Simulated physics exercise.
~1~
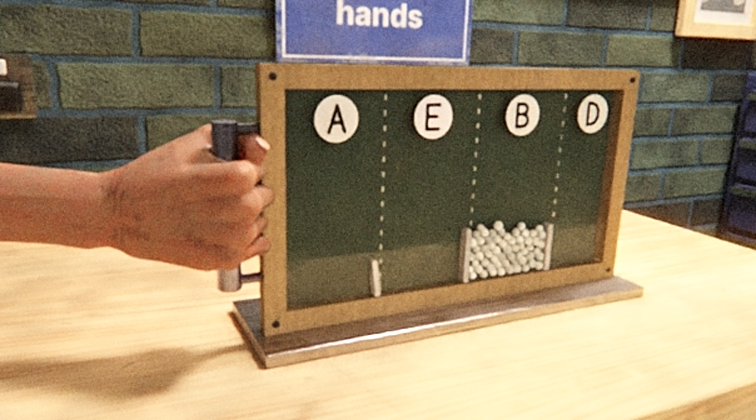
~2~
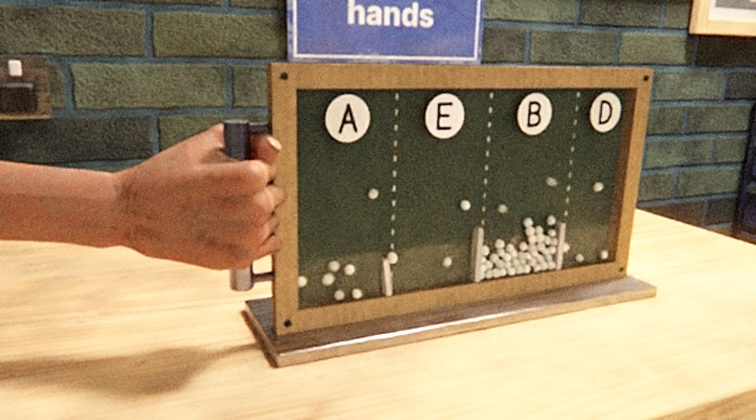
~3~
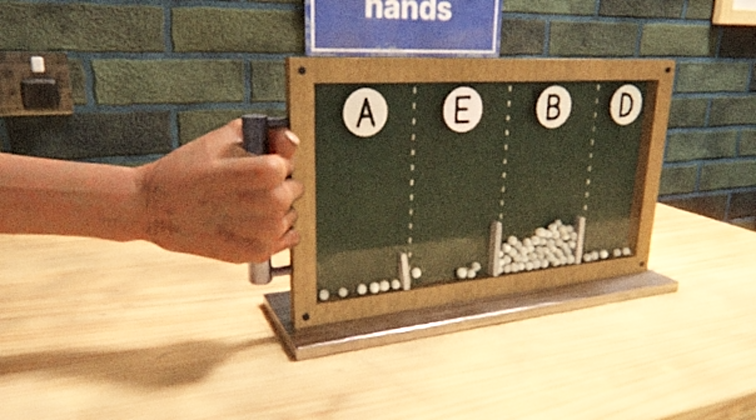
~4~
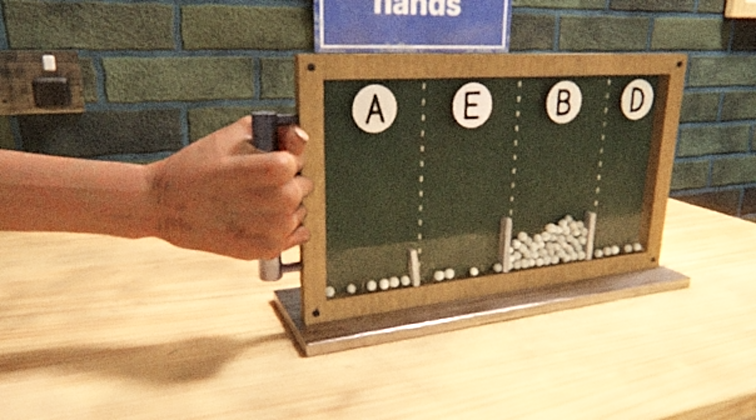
White beads scattering from strip B into neighbouring strips of a framed case gripped by a hand, then settling in low rows beside the main heap.
